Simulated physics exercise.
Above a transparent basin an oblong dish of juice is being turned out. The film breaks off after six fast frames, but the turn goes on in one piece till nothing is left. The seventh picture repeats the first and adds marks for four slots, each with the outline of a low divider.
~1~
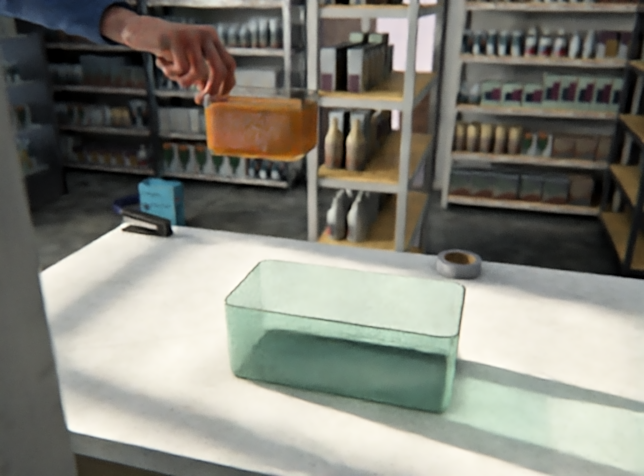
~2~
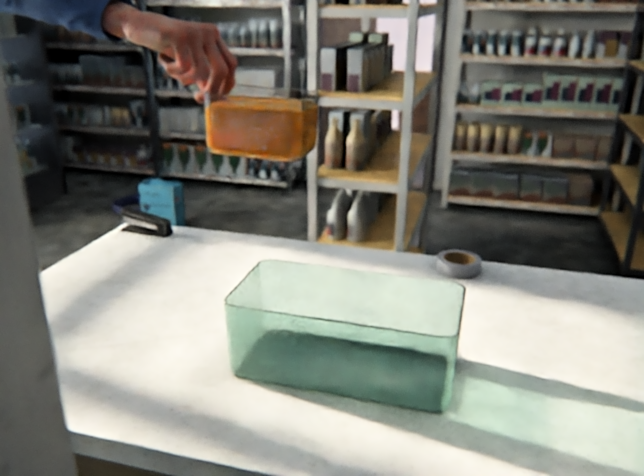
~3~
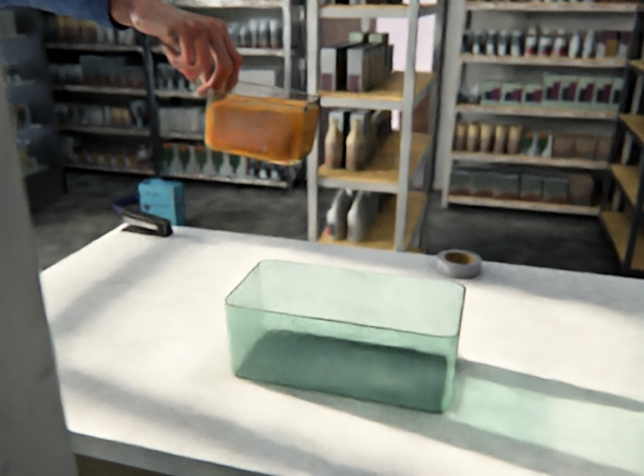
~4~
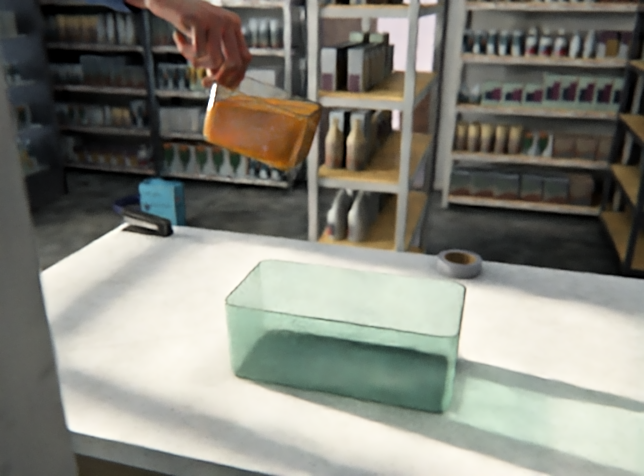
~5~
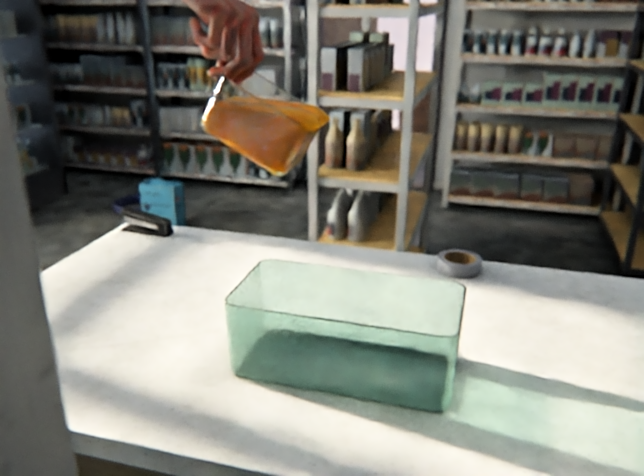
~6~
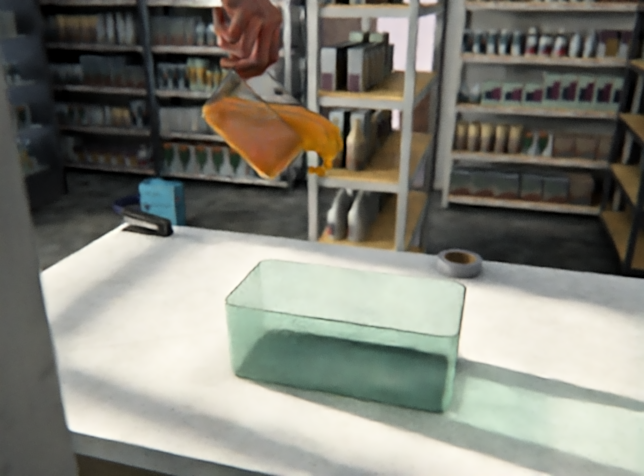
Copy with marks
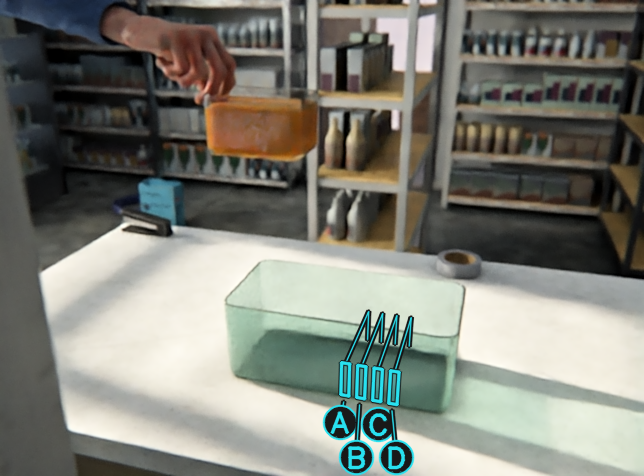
In a shelf-lined storeroom, a hand tilts an oblong dish of orange juice rightward above a clear greenish basin, juice crossing its lip.
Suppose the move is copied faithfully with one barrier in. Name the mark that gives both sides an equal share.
I would pick place B.
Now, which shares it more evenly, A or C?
Here it is place A.
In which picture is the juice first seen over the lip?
Picture 5.
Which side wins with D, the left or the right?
More ends on the left.
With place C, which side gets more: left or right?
The left one.
On the marked copy, A at (343, 401); B at (359, 404); C at (375, 407); D at (391, 410).
For place A, about 30 % ends left of the wall and 68 % right of it.
For place B, about 48 % ends left of the wall and 49 % right of it; 3 % is lost outside.
For place C, about 78 % ends left of the wall and 20 % right of it; 3 % is lost outside.
For place D, about 94 % ends left of the wall and 3 % right of it; 3 % is lost outside.
